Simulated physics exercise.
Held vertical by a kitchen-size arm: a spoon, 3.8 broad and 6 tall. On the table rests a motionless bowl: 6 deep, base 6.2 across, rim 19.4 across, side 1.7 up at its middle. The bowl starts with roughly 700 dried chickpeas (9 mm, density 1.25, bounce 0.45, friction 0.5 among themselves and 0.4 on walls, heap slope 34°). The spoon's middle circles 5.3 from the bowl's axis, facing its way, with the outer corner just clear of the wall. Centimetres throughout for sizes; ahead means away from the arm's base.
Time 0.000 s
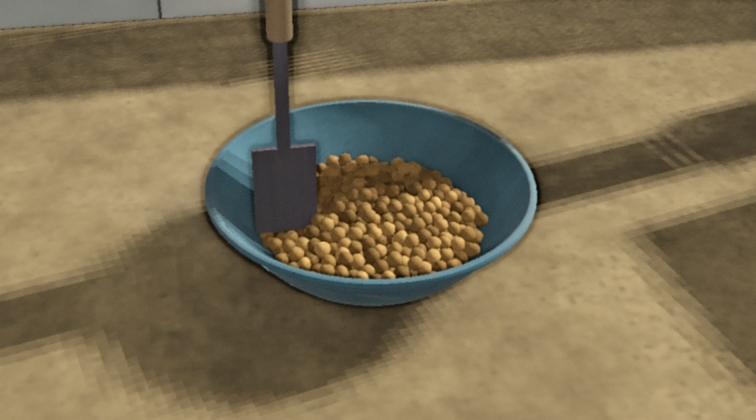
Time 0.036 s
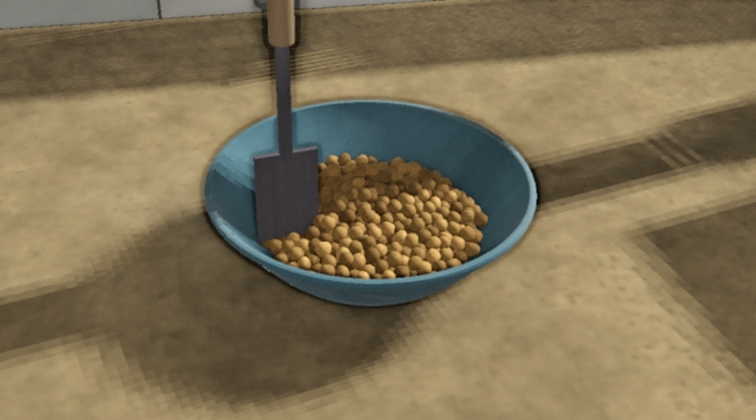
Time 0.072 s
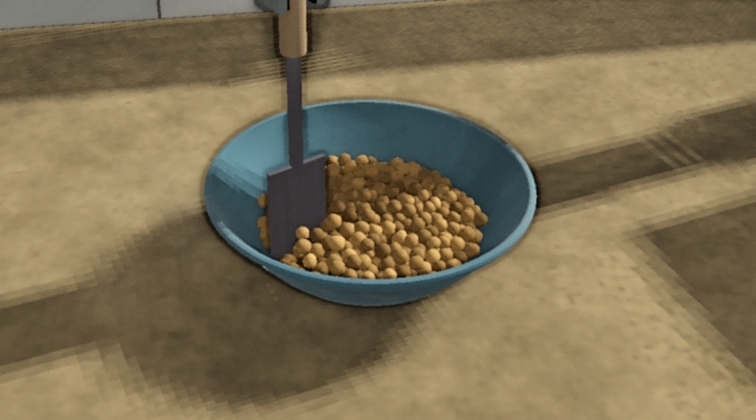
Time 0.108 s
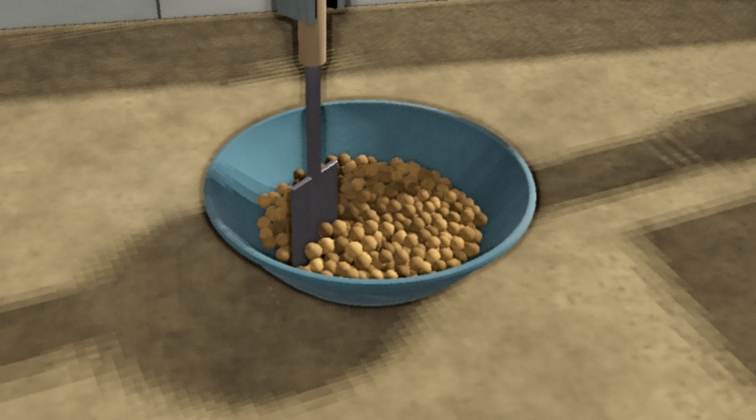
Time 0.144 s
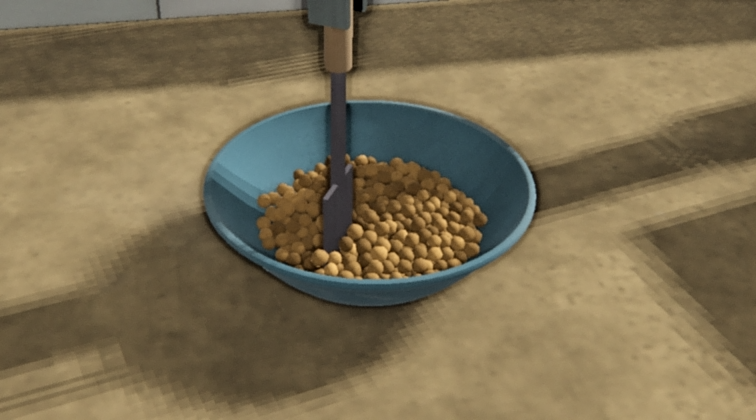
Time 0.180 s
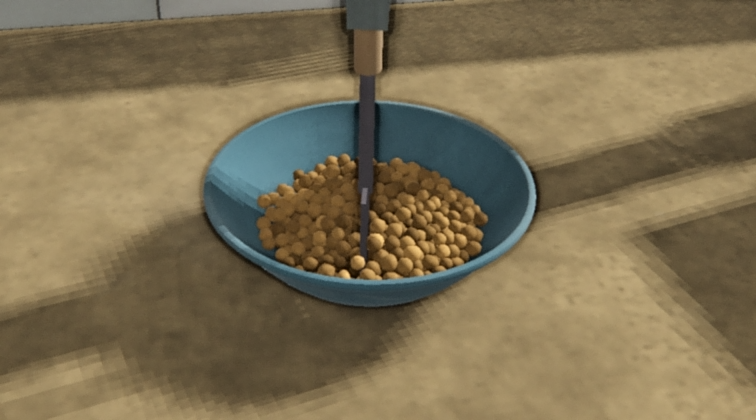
A dark flat-bladed spoon with a wooden handle, held upright by a grey arm, starts at the left side of a blue bowl of chickpeas. It sweeps rightward through the heap toward the middle, turning until its blade is edge-on, while the chickpeas shift slightly and the bowl stays still.
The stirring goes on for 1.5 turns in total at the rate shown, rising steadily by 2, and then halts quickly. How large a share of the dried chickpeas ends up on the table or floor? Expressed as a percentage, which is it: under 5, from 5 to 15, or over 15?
The percentage is under 5.
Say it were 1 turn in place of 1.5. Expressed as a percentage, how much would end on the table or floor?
0 %.
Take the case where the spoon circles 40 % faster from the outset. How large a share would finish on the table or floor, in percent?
Roughly 5 per cent.
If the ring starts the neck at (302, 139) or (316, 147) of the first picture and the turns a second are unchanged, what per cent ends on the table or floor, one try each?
First try about 0 per cent, second try about 0 per cent.
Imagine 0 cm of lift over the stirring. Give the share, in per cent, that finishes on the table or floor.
Around 5 %.
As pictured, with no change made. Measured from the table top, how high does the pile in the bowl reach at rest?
Top height: Around 5.5 cm.
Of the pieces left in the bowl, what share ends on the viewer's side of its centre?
It comes to near 45 percent.
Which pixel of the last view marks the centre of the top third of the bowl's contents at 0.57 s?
About pixel (366, 182).
After 0.57 s, 257° round, highest piece 8 above the table; 694 in the bowl, 5 on the table or floor, 2 in flight or on the tool.
After 0.96 s, 79° round, highest piece 5 above the table; 691 in the bowl, 10 on the table or floor.
After 1.35 s, 180° round, highest piece 5 above the table; 691 in the bowl, 10 on the table or floor.
After 2.05 s, 180° round, highest piece 5 above the table; 691 in the bowl, 10 on the table or floor.
At rest, 691 in the bowl, 10 on the table or floor. That is 1 % on the table or floor.
